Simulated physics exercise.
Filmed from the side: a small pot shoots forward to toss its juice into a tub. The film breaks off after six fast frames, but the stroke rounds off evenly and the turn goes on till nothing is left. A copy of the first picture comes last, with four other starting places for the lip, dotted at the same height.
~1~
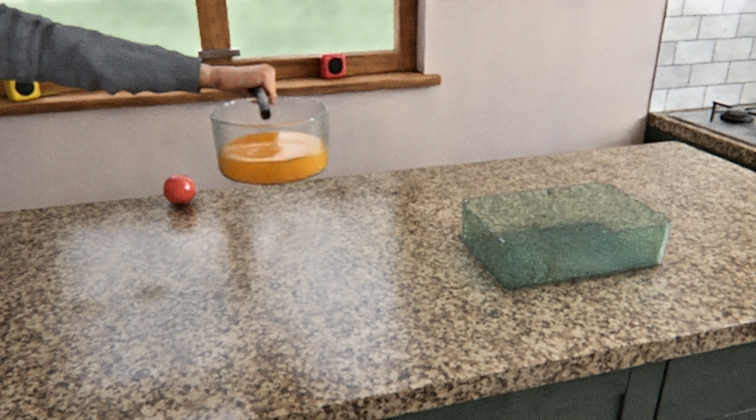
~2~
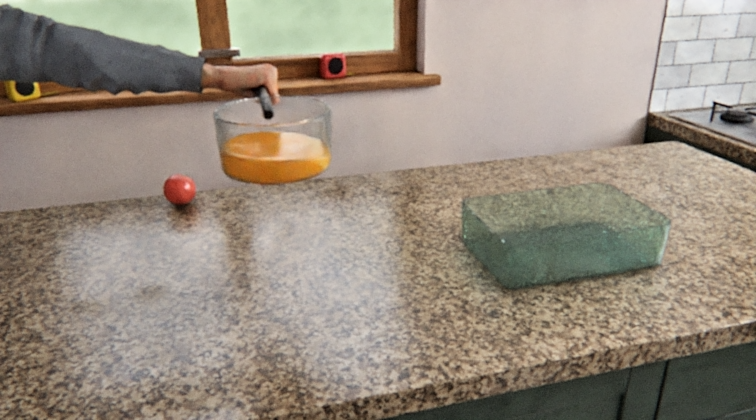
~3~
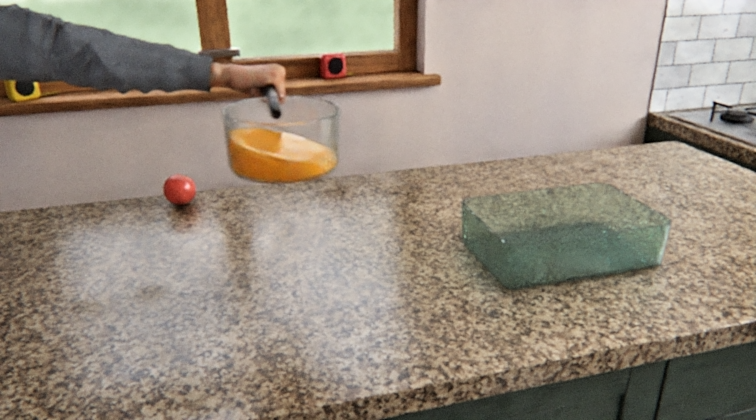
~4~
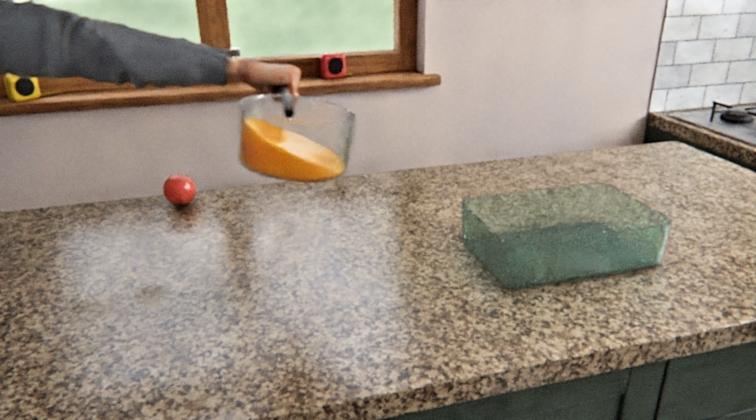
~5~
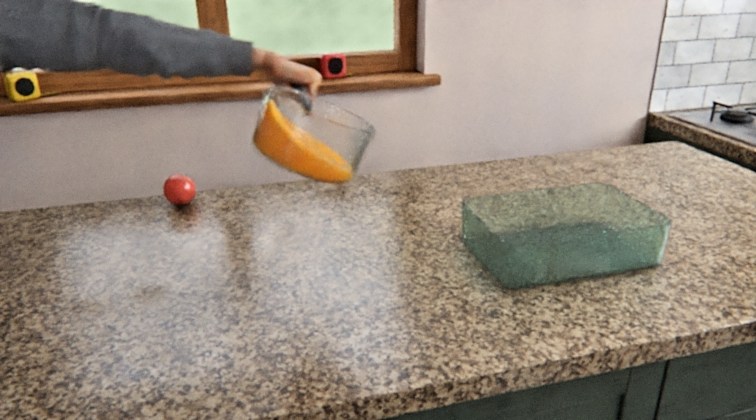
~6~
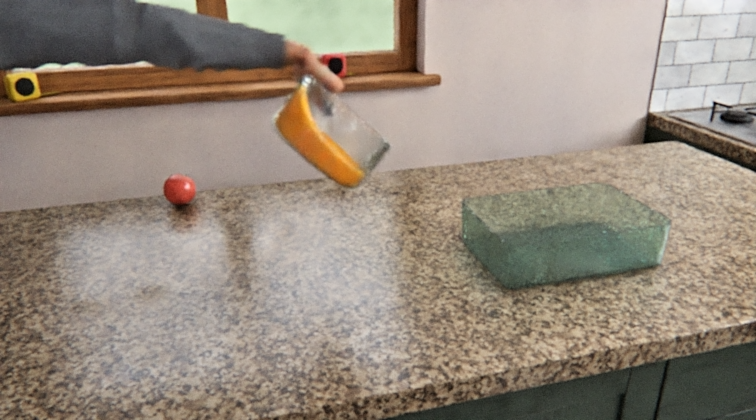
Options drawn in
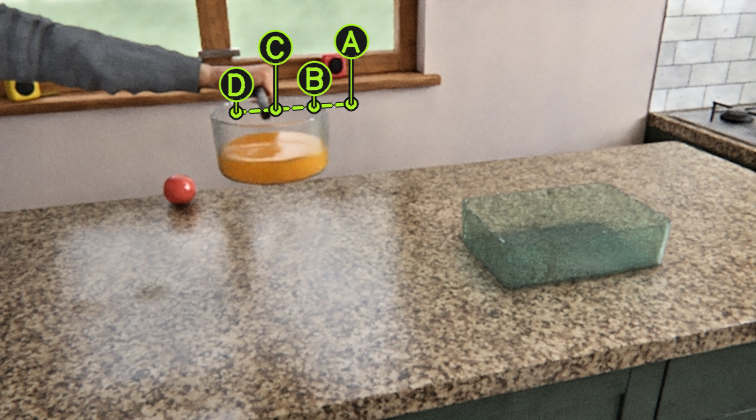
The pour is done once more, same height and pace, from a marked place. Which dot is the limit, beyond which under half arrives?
It is A.
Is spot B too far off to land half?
Yes, that goes wrong.
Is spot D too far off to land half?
Yes, that goes wrong.
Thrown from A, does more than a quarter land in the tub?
Yes.
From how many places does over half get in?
One of the four.
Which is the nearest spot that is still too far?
B.
In lime, A at (351, 103); B at (314, 106); C at (275, 109); D at (236, 112).
With A, about 78 % lands in the tub, 8 % falls short and 14 % goes beside or beyond.
With B, about 26 % lands in the tub, 70 % falls short and 5 % goes beside or beyond.
With C, about 4 % lands in the tub, 93 % falls short and 3 % goes beside or beyond.
With D, about 0 % lands in the tub, 99 % falls short.
